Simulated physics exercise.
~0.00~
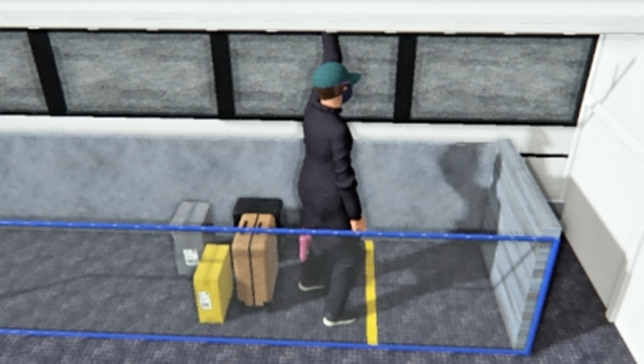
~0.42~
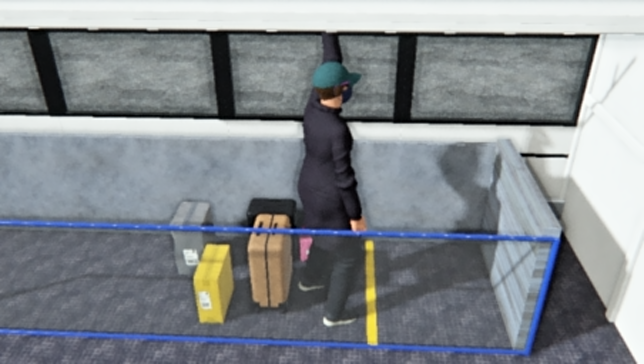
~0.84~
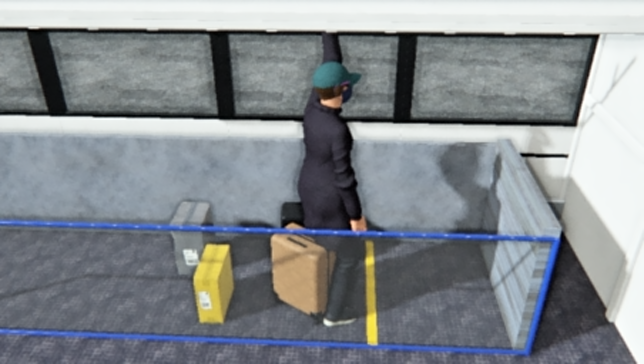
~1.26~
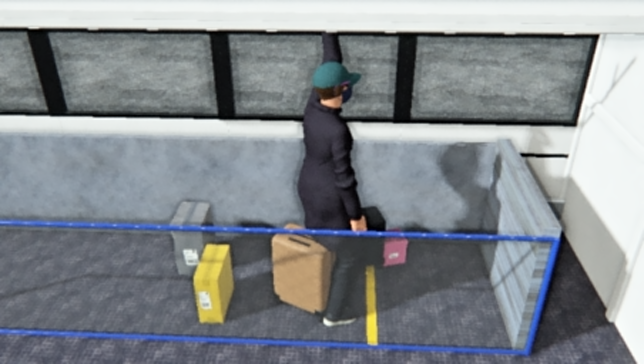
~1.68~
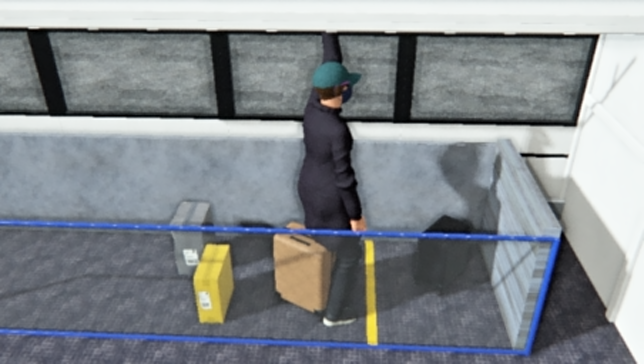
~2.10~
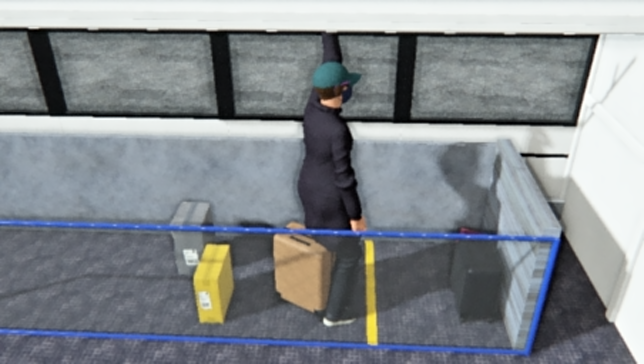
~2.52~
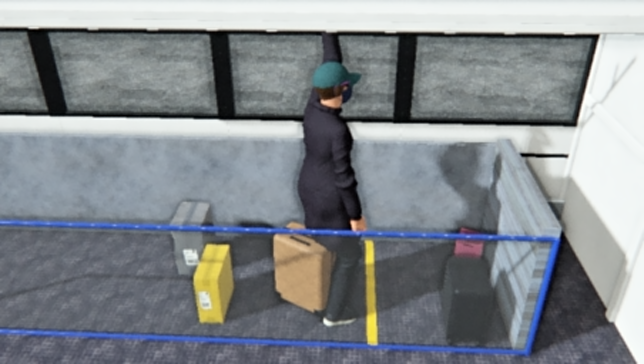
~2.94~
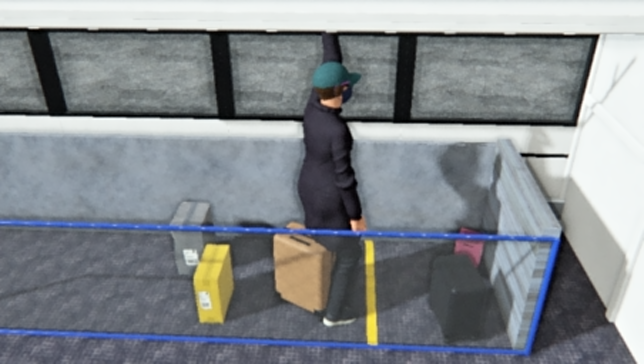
The clip shows luggage around a standing traveller in a bus bay; a brown case slides right and stops short of the yellow line, while a black case and pink tub cross it and settle near the right end, with the grey and yellow pieces staying put.
